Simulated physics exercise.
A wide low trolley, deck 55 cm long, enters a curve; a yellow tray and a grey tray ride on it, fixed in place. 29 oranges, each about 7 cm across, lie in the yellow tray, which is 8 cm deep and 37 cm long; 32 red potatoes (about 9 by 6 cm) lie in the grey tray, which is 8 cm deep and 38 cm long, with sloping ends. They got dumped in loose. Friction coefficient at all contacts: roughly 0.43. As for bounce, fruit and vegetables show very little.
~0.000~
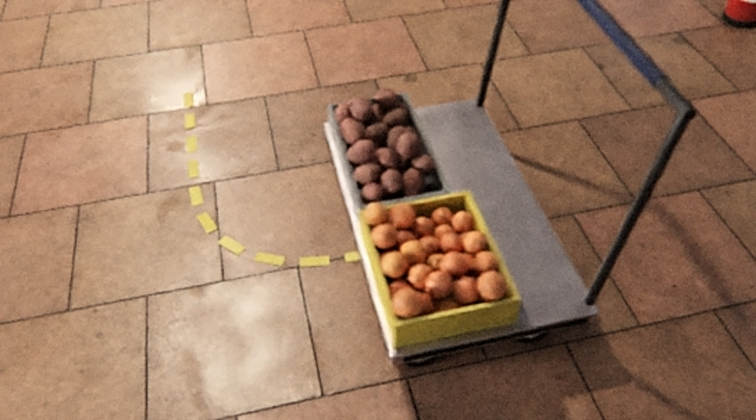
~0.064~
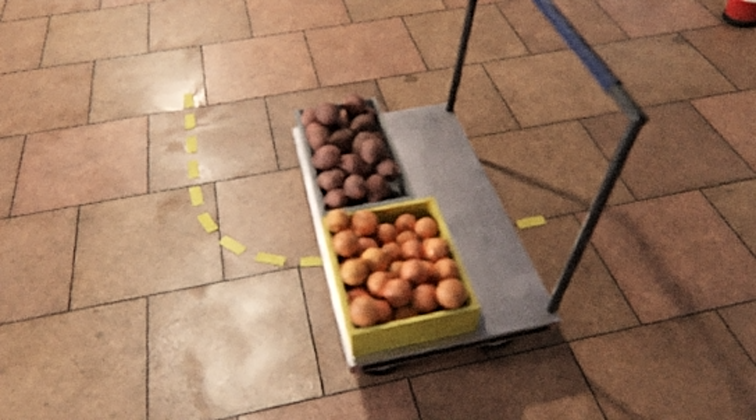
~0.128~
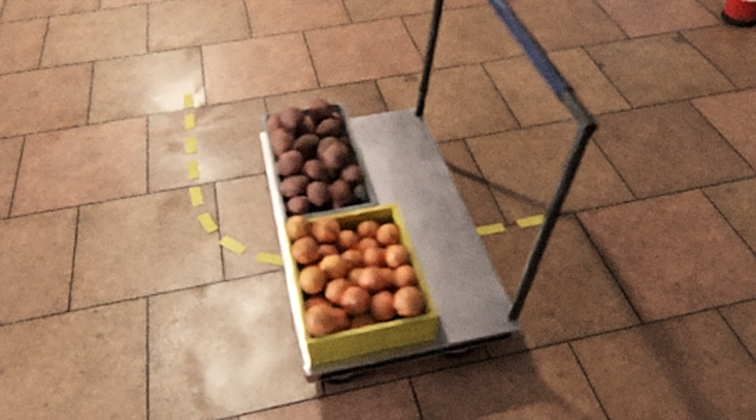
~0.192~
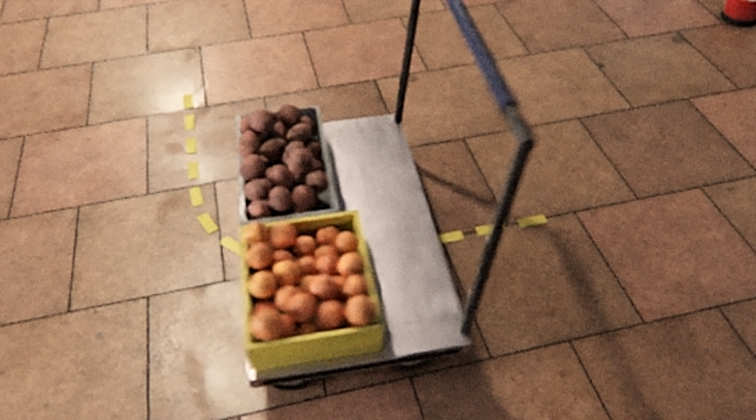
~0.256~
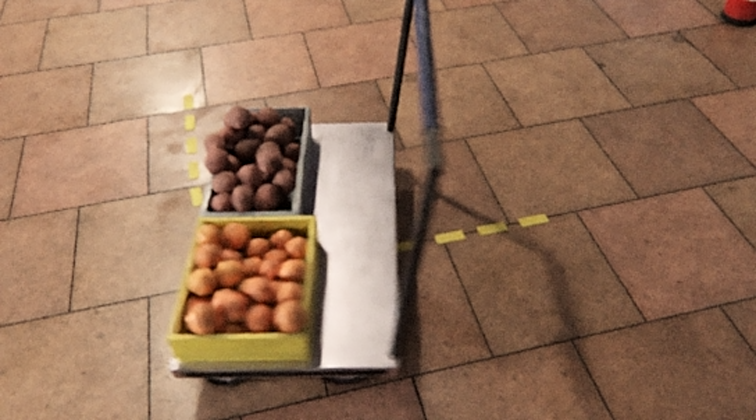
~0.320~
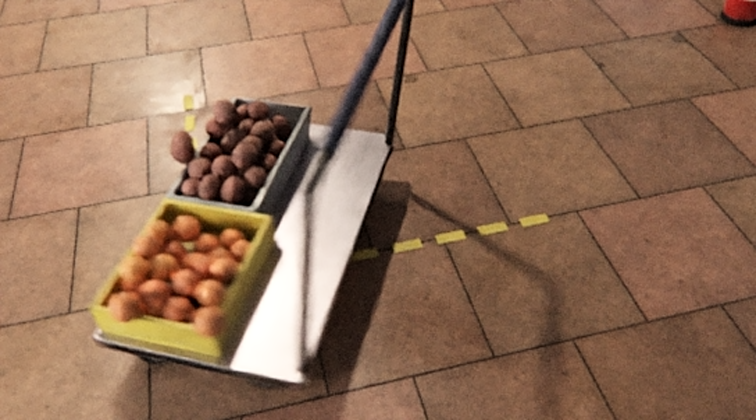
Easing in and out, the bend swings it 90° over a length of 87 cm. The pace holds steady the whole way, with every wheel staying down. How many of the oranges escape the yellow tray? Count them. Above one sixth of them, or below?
The spill clears a sixth.
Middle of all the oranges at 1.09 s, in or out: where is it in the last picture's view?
Near (89, 18) in pixels.
After 0.39 s, the yellow tray is down by 2 of 29 and the grey tray is down by 2 of 32.
After 0.49 s, the yellow tray is down by 7 of 29 and the grey tray is down by 2 of 32.
After 0.64 s, the yellow tray is down by 8 of 29 and the grey tray is down by 2 of 32.
Final count (at 1.09 s), the yellow tray is down by 10 of 29 and the grey tray is down by 2 of 32. Asked share, 10 of 29, 34 per cent.
